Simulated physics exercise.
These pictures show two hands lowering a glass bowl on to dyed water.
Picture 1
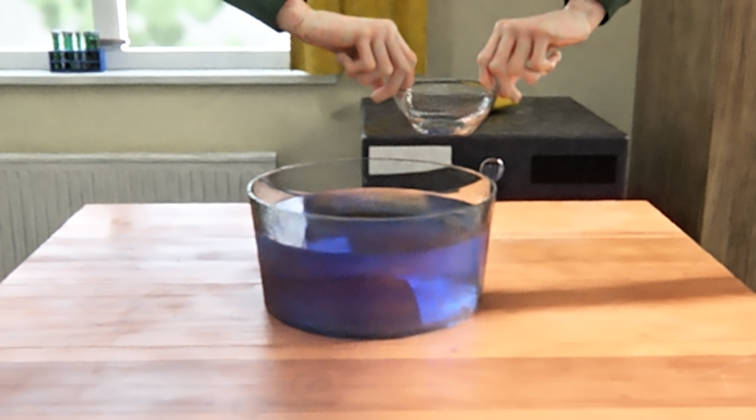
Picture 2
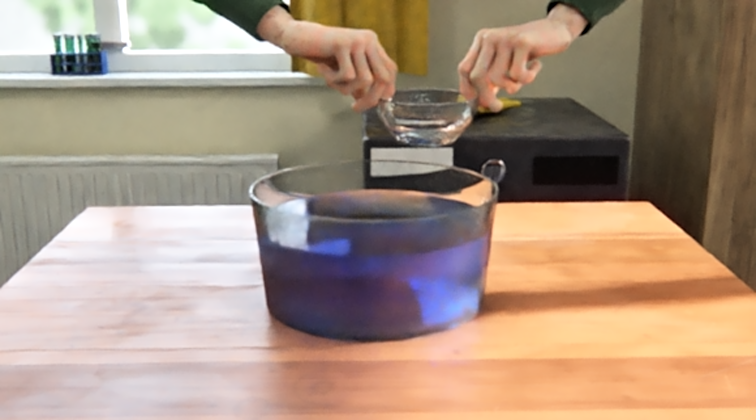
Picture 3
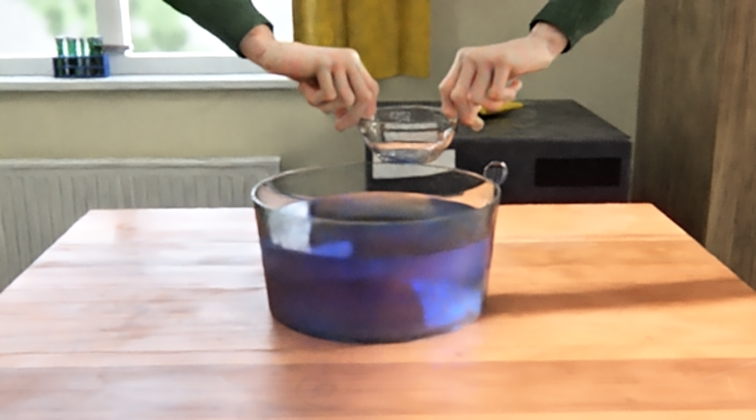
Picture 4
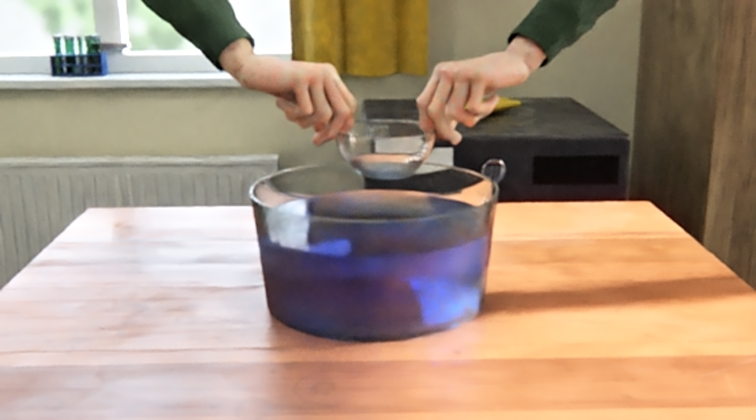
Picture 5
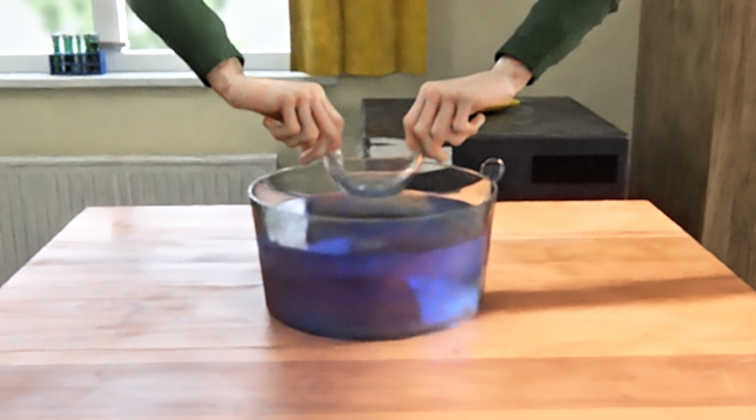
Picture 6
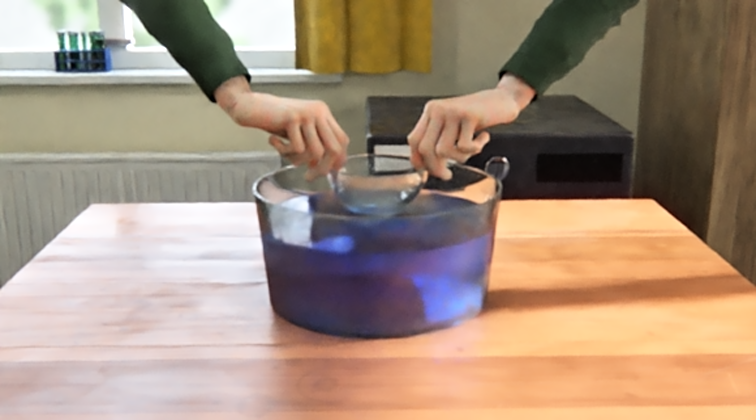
At first, two hands hold a small, empty glass bowl above a large clear basin of blue-purple dyed water on a wooden table. The hands lower the bowl steadily, shifting it a little to the left, past the basin's rim until it is just over the water's surface.
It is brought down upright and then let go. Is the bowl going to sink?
My guess is it stays up after the hands leave.
Soon after, the bowl dips into the dyed water.
Later, it bobs and steadies.
In the end, the bowl floats with most of its side showing.
